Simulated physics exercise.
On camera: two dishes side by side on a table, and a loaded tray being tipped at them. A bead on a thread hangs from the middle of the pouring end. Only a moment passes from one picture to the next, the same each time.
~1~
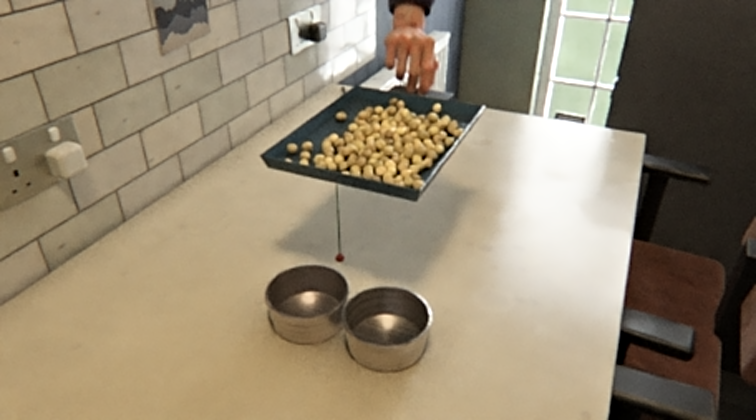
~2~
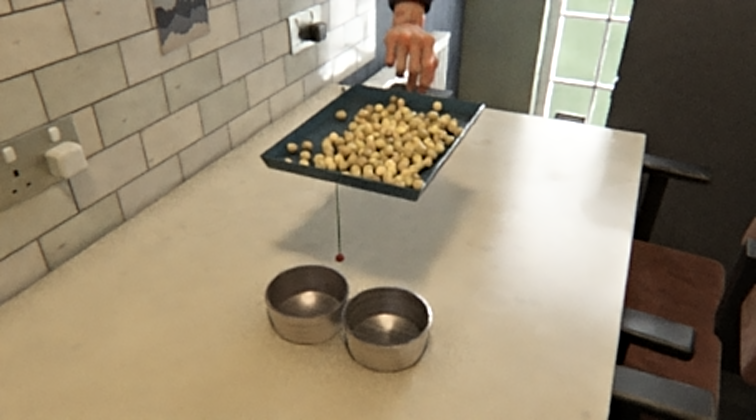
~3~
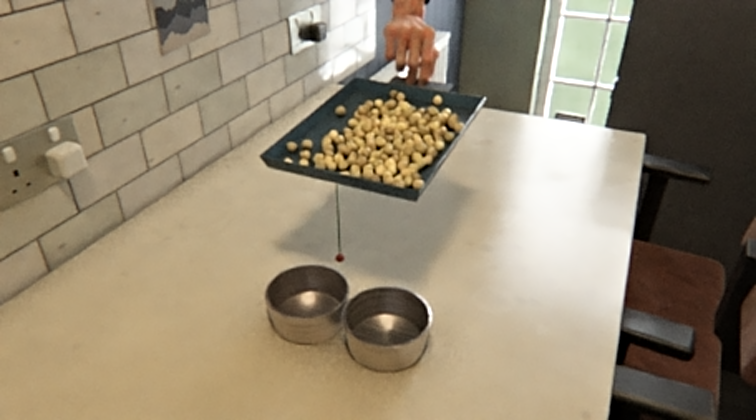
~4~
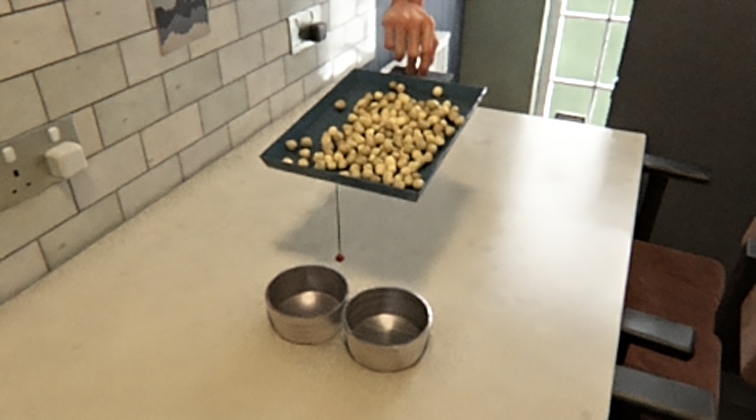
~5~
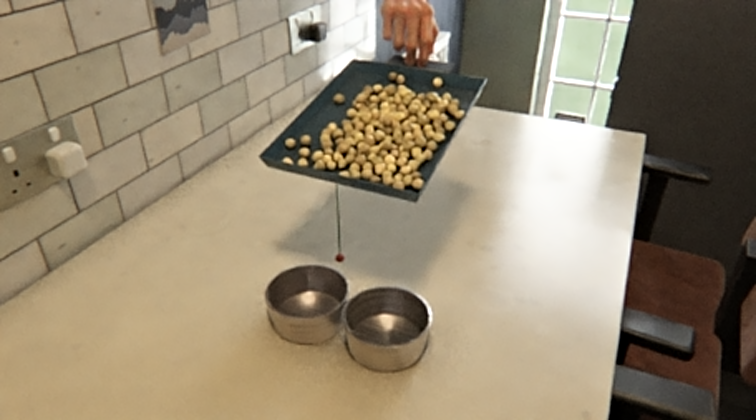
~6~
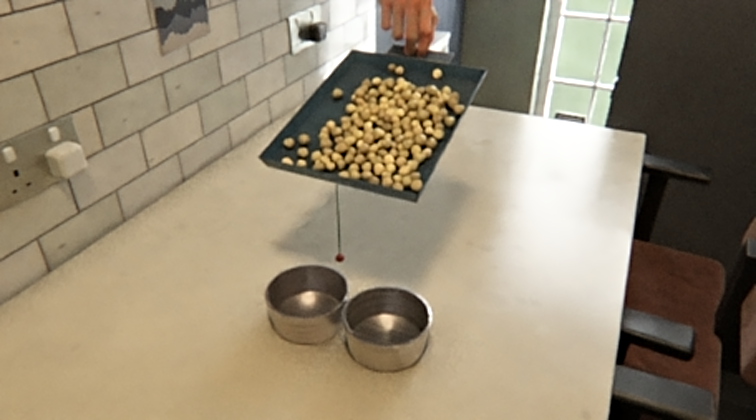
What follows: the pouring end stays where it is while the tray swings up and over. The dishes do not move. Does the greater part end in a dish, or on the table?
They take more than half between them.
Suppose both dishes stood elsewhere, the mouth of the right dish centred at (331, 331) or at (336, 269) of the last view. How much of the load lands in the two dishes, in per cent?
First some 40, then 0 per cent.
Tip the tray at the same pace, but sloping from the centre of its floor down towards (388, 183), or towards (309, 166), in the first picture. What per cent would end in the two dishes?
Near 70 % and 30 %.
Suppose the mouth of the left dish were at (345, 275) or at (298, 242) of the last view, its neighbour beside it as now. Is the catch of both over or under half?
The first try: Not half. The second: Below a half.
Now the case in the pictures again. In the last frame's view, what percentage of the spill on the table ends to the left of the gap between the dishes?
Some 90 per cent.
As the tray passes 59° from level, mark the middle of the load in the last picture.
Around (360, 135).
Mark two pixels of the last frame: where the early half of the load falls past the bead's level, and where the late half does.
The first part at (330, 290); the rest at (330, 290).
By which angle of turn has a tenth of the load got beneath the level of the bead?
Near 80 degrees.
Shortly afterwards, tray tipped steeply; all but a few on the tray; only a few in the right dish; only a few in the left dish; only a few in the air.
Next, tray tipped right over; only a few on the tray; near a quarter in the right dish; near a third in the left dish; near a quarter outside both; a little in the air.
Some moments later, tray tipped past a quarter turn; near a third in the right dish; near half in the left dish; near a quarter outside both.
In the end, tray tipped past a quarter turn; near a third in the right dish; near half in the left dish; near a quarter outside both.
